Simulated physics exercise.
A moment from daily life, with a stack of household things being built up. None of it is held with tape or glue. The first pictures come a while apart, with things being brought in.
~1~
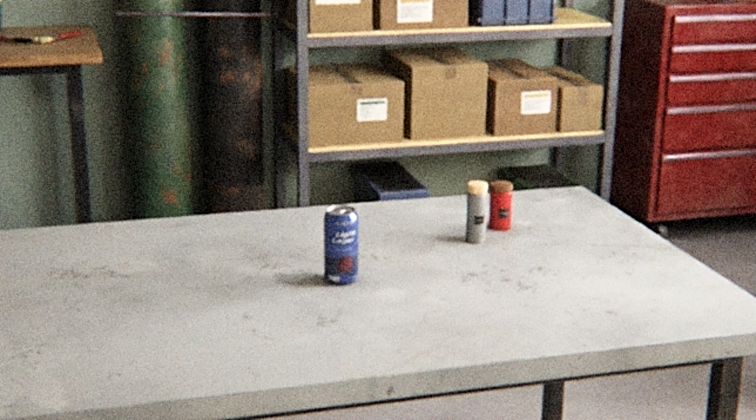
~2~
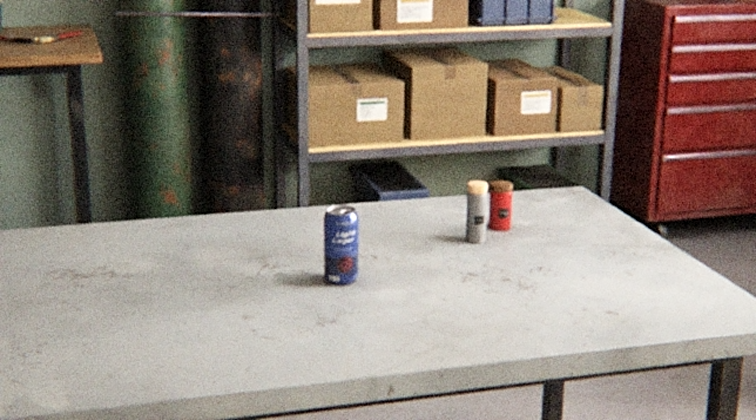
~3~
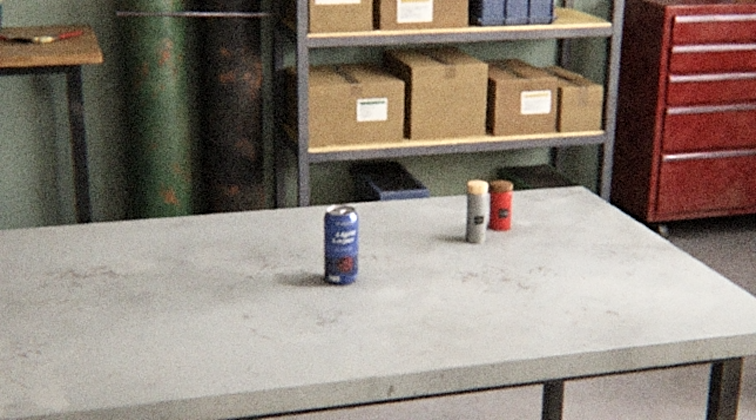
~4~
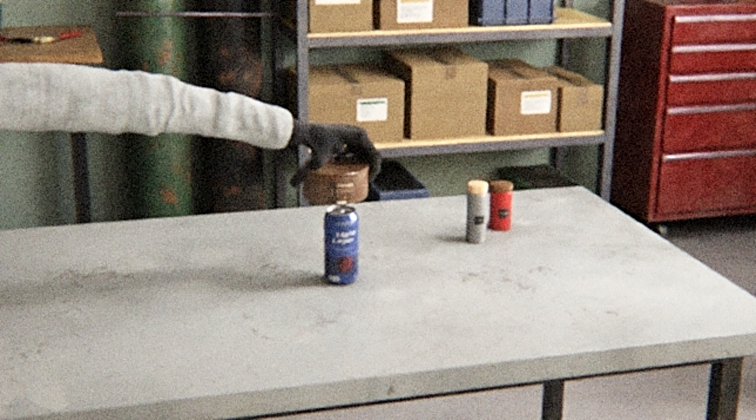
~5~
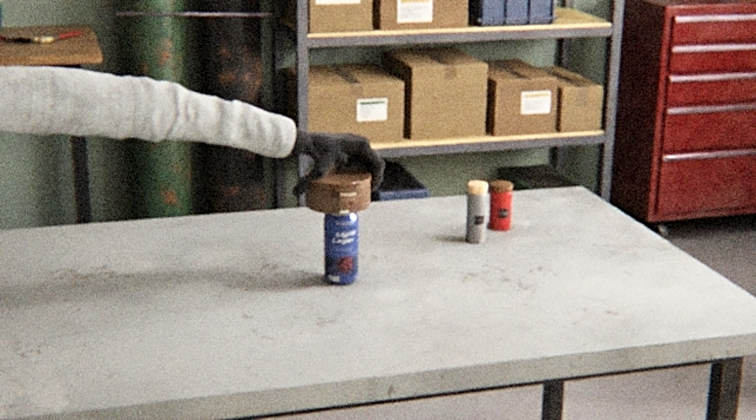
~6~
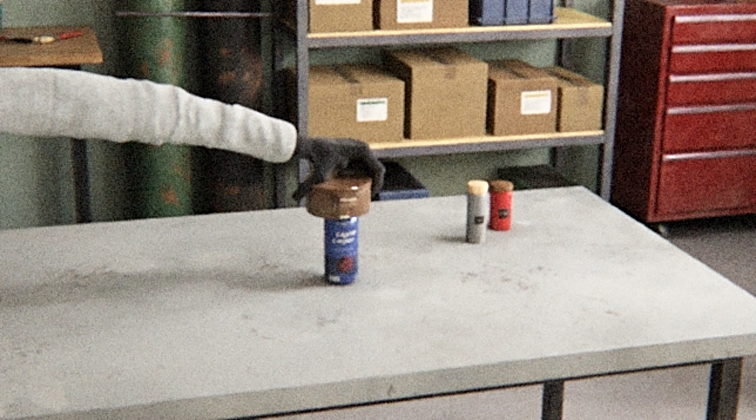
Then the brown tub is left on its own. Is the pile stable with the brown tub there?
It stays intact.
Then, 0.70 s past the last view, nothing moves.
Then, 1.60 s past the last view, brown tub resting near (338, 195).
Finally, all 4 still in place. Final places as the last picture's camera would see them, brown tub near (338, 195). The pile stays up.
